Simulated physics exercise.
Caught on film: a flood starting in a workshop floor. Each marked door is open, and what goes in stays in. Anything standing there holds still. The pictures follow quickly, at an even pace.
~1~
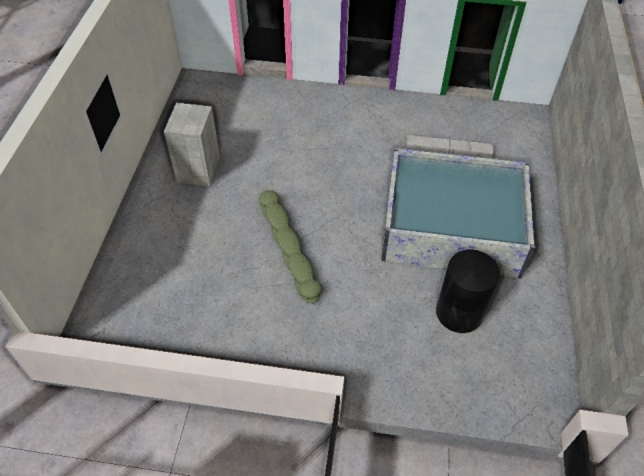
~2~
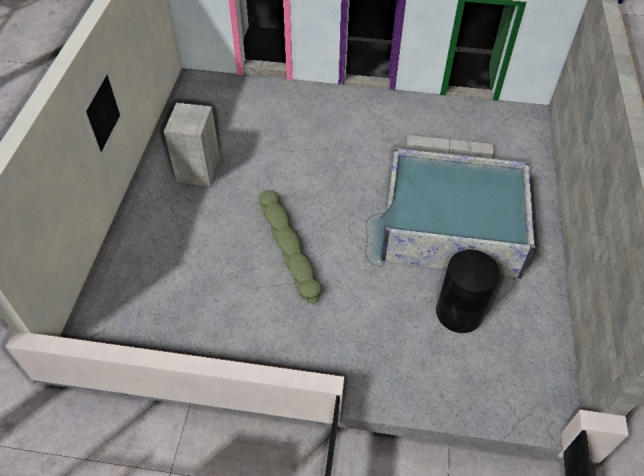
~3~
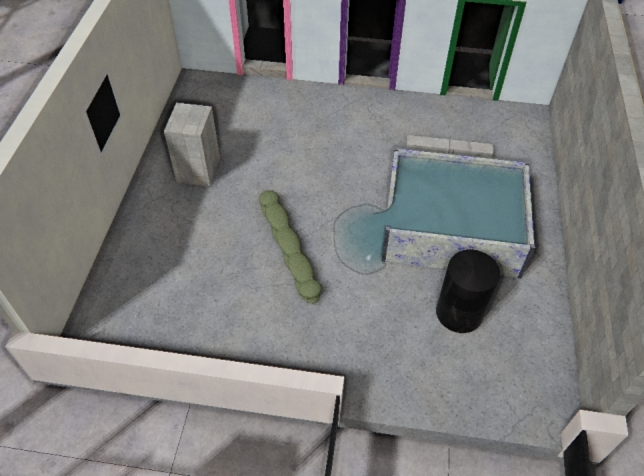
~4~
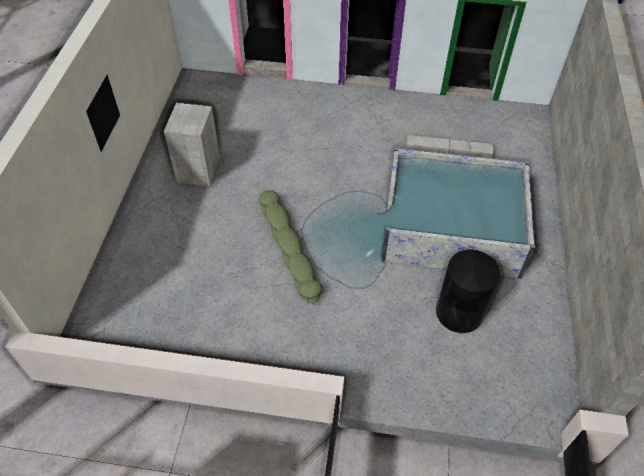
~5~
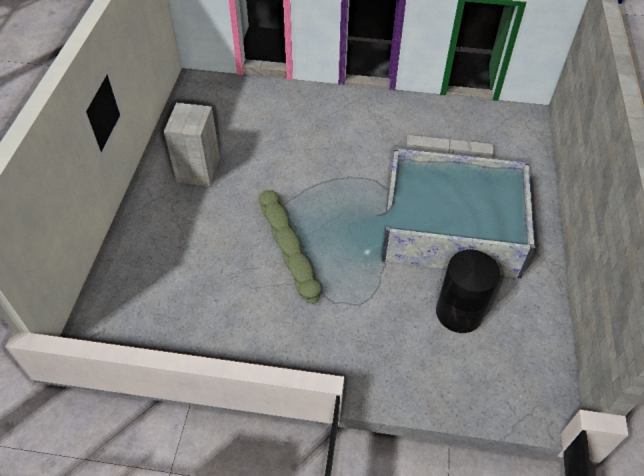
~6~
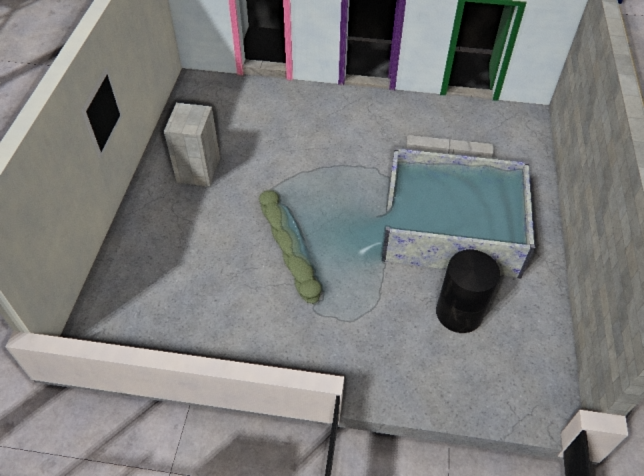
A raised tank of still water in a walled yard began pouring from its left side, and the puddle spread left across the grey floor until it reached a row of rounded green shapes.
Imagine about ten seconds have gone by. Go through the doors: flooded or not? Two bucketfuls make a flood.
Green door: Not flooded. Pink door: Not flooded. Purple door: Not flooded.
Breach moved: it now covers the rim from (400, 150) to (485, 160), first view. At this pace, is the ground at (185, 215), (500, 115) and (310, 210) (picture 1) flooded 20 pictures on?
The first spot is spared, the second swamped, the third spared.
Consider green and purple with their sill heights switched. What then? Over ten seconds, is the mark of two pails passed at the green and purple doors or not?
One by one: The green door stays within the limit; the purple door exceeds the limit.
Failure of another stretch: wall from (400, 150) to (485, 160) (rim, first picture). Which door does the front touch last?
The pink one.
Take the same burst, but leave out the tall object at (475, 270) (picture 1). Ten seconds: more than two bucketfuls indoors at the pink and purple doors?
Pink door lets less in; purple door is under.
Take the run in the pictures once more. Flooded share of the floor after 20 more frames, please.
About 50 percent.
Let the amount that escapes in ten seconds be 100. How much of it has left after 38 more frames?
Approximately 65 in a hundred, I think.
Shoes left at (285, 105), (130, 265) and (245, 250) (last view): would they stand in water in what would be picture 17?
First spot soaked, second not wet, third soaked.
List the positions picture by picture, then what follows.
The first picture shows still water in the open tank at (459, 199).
In the second picture, water pours out at (389, 230) and has run to (377, 261).
In the third picture, the front is at (342, 221), out from the gap at (389, 231).
In the fourth picture, water pours out at (389, 231) and has run to (307, 228).
In the fifth picture, the front is at (286, 209), out from the gap at (389, 231).
In the sixth picture, the front is at (276, 191), out from the gap at (389, 230).
A moment on, water covers 15 % of the floor; the green door not reached, the pink door not reached, the purple door not reached.
Next, water covers 40 % of the floor; the green door not reached, the pink door not reached, the purple door not reached.
Then, water covers 50 % of the floor; the green door not reached, the pink door wet at the sill, nothing in, the purple door wet at the sill, nothing in.
Later, water covers 65 % of the floor; the green door wet at the sill, nothing in, the pink door wet at the sill, nothing in, the purple door under two buckets in.
In the end, water covers 85 % of the floor; the green door wet at the sill, nothing in, the pink door wet at the sill, nothing in, the purple door under two buckets in.
